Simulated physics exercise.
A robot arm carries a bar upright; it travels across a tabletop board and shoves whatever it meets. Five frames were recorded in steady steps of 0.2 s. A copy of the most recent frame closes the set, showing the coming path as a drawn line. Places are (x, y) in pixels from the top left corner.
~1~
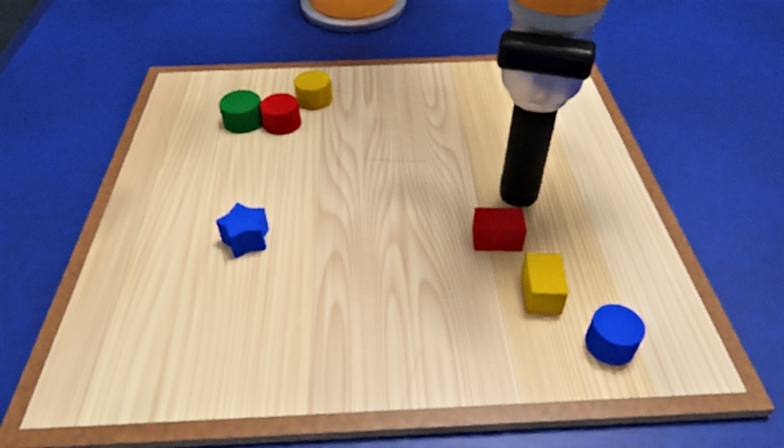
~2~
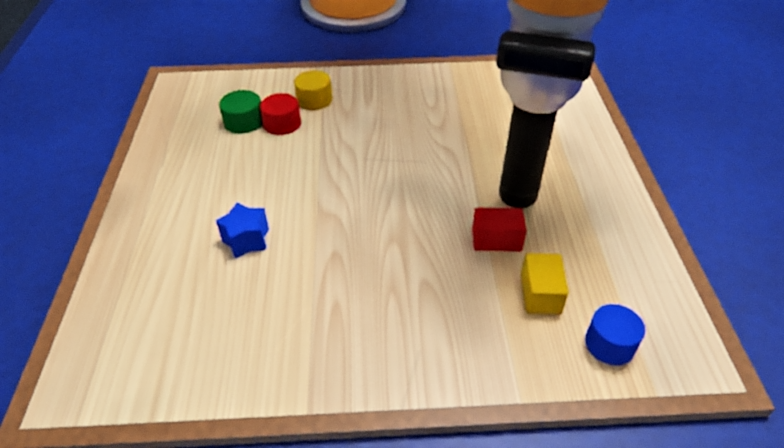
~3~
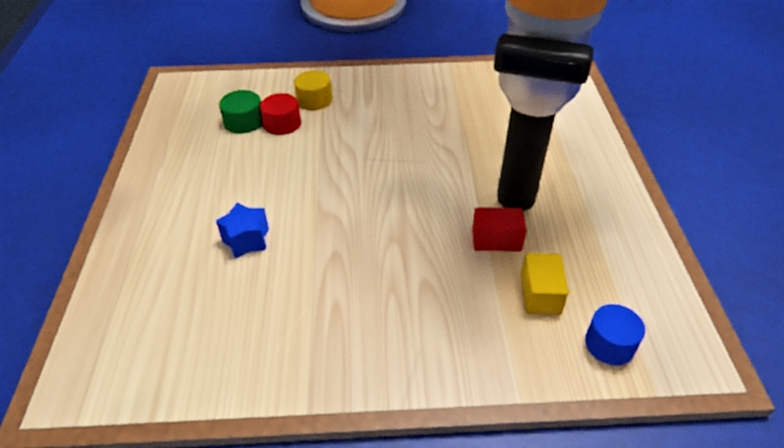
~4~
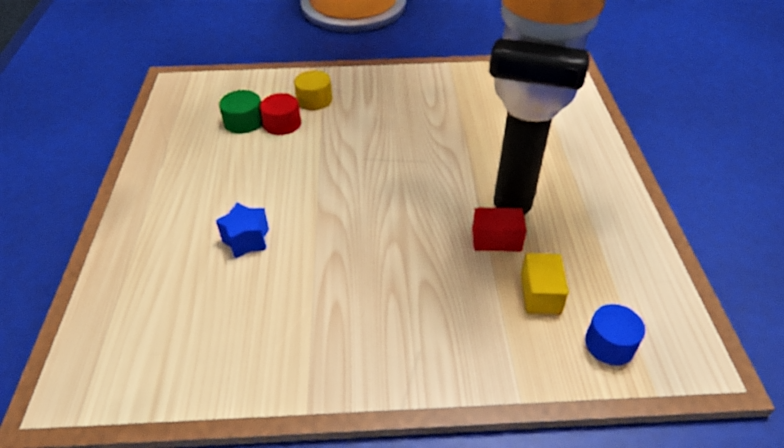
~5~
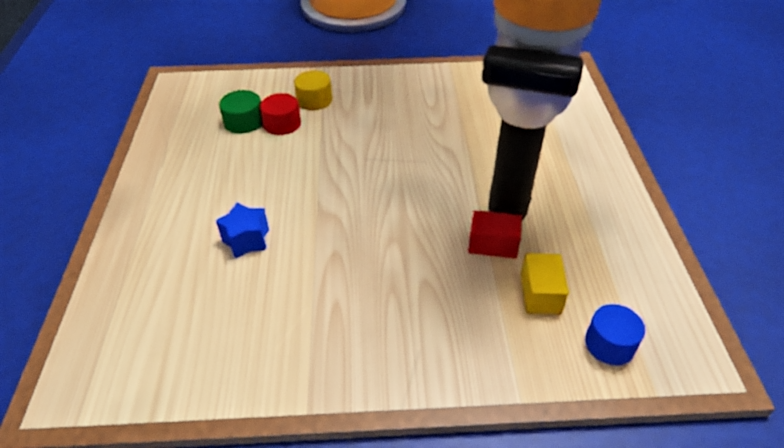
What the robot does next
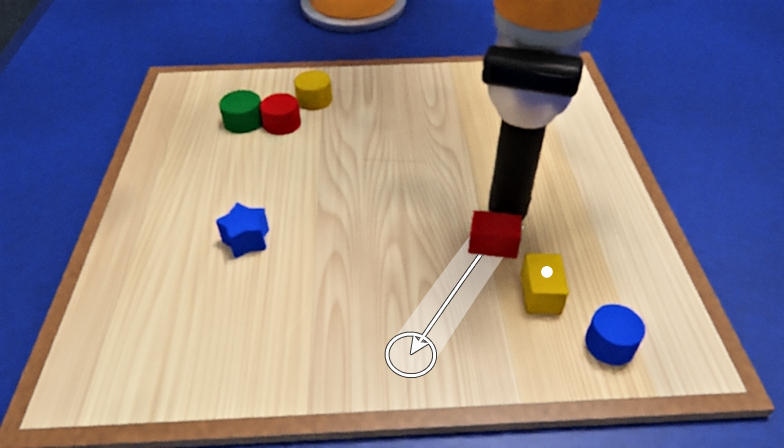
Black robotic bar edging down to a red block and nudging it slightly, while the other coloured blocks on the wooden board stay still.
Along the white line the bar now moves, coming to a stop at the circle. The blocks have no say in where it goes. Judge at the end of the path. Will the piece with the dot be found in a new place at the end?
No, that is not what happens.
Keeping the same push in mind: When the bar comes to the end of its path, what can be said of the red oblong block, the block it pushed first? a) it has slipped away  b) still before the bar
Correct choice: B.
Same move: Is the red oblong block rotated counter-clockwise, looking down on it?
I expect not.
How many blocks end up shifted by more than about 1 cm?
I count one.
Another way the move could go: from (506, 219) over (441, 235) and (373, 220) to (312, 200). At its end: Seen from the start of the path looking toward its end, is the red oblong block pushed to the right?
No, that is not how it ends up.
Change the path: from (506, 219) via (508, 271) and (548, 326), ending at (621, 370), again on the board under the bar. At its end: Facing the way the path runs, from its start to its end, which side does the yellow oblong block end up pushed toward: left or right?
Moves left.
The drawn path runs in a line from (506, 219) to (411, 354); the dot is on the yellow oblong block.
What follows on the original path. One third of the way, bar (479, 250); red oblong block (459, 262), turned 25° clockwise.
Two thirds of the way, bar (446, 295); red oblong block (418, 308), turned 45° clockwise.
At the end, bar (411, 346); red oblong block (375, 360), turned 55° clockwise; yellow oblong block not moved.
